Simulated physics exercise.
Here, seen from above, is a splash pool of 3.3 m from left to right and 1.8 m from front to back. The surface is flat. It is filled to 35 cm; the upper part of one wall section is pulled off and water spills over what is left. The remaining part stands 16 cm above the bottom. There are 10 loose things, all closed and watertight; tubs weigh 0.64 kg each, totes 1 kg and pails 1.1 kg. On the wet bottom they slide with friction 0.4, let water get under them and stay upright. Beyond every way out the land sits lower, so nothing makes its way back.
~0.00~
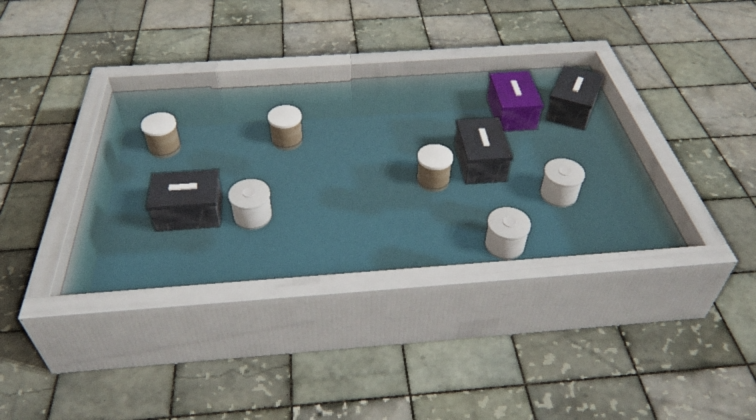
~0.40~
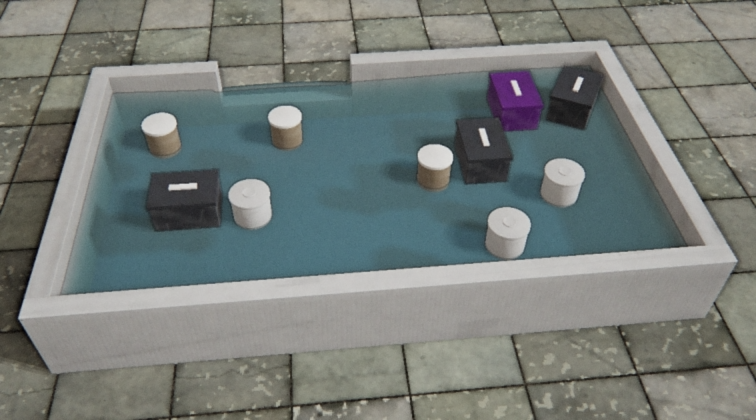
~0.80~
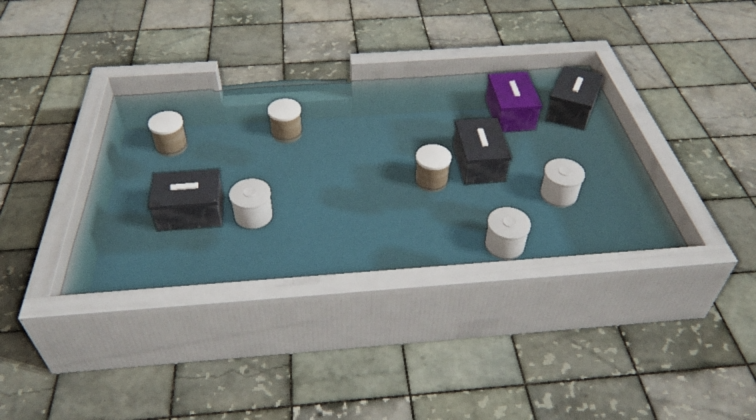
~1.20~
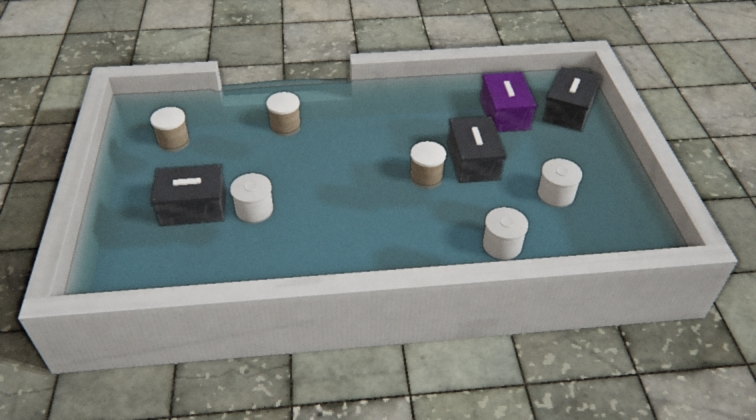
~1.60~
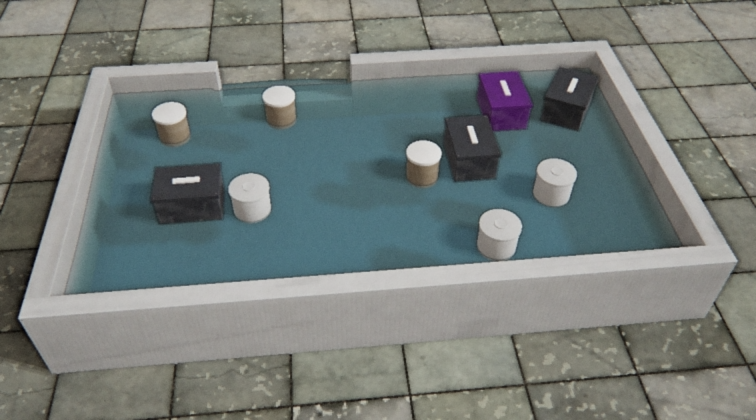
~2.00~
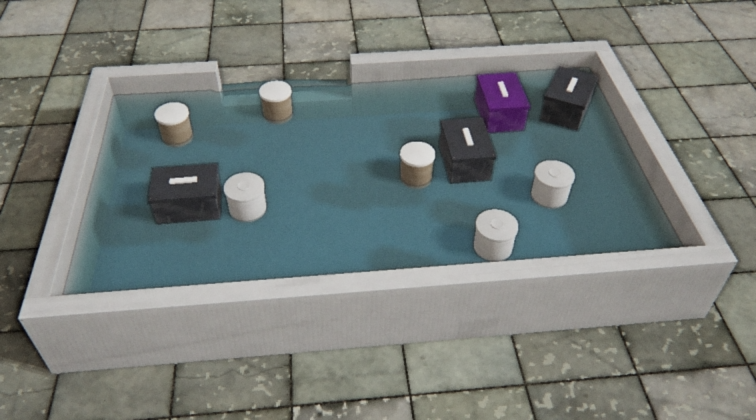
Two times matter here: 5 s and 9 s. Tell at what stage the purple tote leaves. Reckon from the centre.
It will escape after the window closes, or never.
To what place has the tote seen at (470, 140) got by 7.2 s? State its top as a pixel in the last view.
The top is close to pixel (429, 135).
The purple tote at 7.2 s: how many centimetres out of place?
30 cm, give or take.
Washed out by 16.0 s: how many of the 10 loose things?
Tally: 1.
After 3.2 s the purple tote is near (491, 93), 0.2 m from its start, afloat; 0 of 10 are out; 10 afloat.
After 7.2 s the purple tote is near (466, 95), 0.3 m from its start, afloat; 1 of 10 are out; 9 afloat.
After 12.0 s the purple tote is near (444, 94), 0.4 m from its start, afloat; 1 of 10 are out; 9 afloat.
After 16.0 s the purple tote is near (422, 95), 0.6 m from its start, afloat; 1 of 10 are out; 9 afloat.
